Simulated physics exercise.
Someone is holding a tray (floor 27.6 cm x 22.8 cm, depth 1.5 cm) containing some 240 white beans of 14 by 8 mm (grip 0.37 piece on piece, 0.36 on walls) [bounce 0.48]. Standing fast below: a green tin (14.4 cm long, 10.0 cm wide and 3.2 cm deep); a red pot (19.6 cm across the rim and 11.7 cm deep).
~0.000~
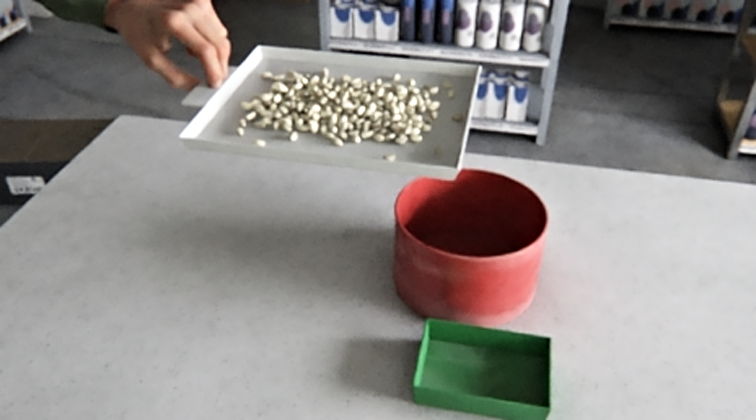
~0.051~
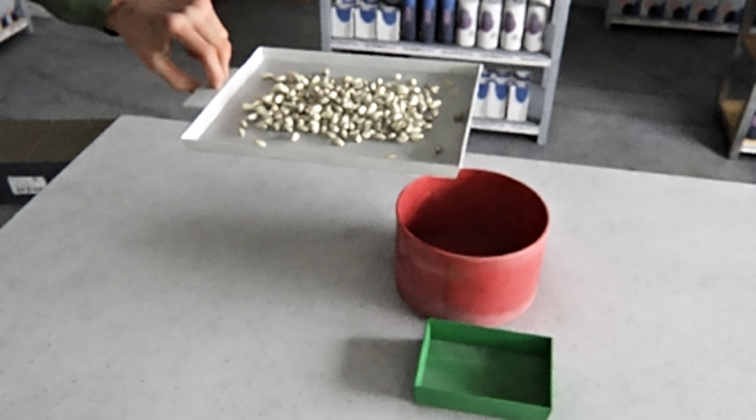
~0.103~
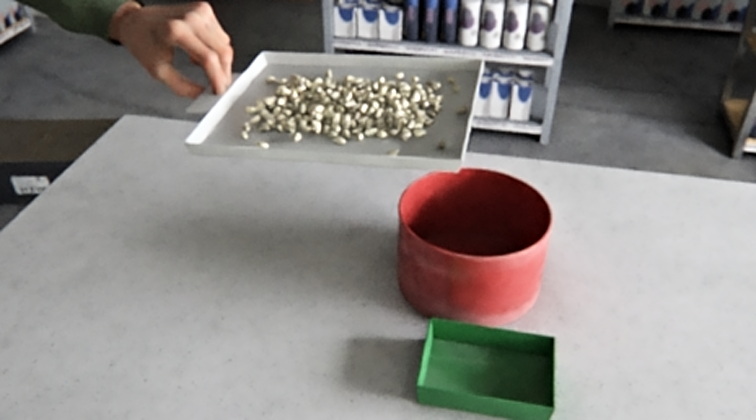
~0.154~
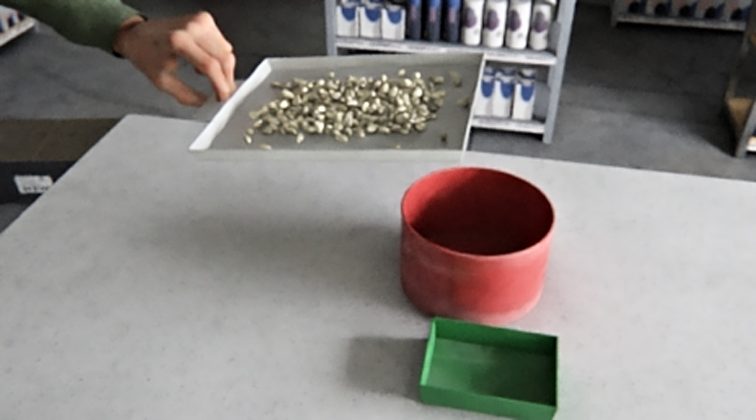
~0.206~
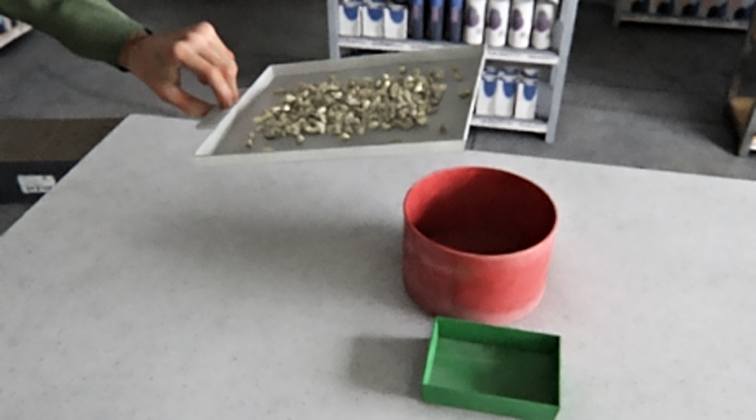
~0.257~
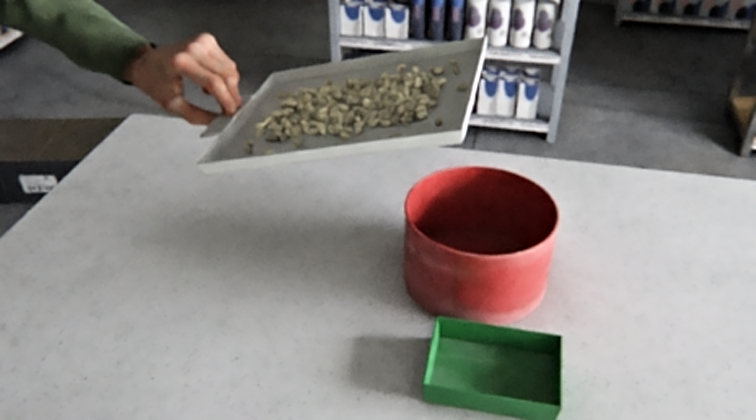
A hand in a green sleeve holds a pale, shallow tray of whitish beans above a light grey tabletop, seen from slightly above in a room with stocked shelves behind. Below the tray's right end stands a round red pot, with a rectangular green tin in front of it. The tray begins nearly level, then tilts steadily, its left side low and right side rising, while the beans stay heaped near its middle.
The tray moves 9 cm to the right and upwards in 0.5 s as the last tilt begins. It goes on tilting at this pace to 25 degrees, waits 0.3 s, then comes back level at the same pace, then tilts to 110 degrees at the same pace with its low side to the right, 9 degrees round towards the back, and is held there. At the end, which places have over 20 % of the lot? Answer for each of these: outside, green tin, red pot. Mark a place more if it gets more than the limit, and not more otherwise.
Outside: More, green tin: Not more, red pot: More.
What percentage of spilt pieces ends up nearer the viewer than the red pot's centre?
About 60 percent.
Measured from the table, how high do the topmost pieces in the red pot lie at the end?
2.0 centimetres or so.
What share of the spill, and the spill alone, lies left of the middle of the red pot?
I'd put it at around 20 per cent.
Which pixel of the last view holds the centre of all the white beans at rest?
I'd point to somewhere close to (508, 281).
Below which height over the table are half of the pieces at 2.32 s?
Median height: Approx. 2 cm.
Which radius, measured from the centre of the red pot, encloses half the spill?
Roughly 20 centimetres.
After 1.05 s, tilt 7 degrees; tray 100 %; middle of all pieces on or above the table near (287, 101).
After 1.71 s, tilt 35 degrees; tray 100 %; middle of all pieces on or above the table near (406, 58).
After 2.32 s, tilt 81 degrees; red pot 45 %, outside 30 %, tray 20 %, green tin 5 %; middle of all pieces on or above the table near (519, 261).
After 2.91 s, tilt 110 degrees; red pot 60 %, outside 35 %, green tin 5 %; middle of all pieces on or above the table near (519, 288).
In the end, at 4.1 s, red pot 60 %, outside 35 %, tray 0 %, green tin 5 %.
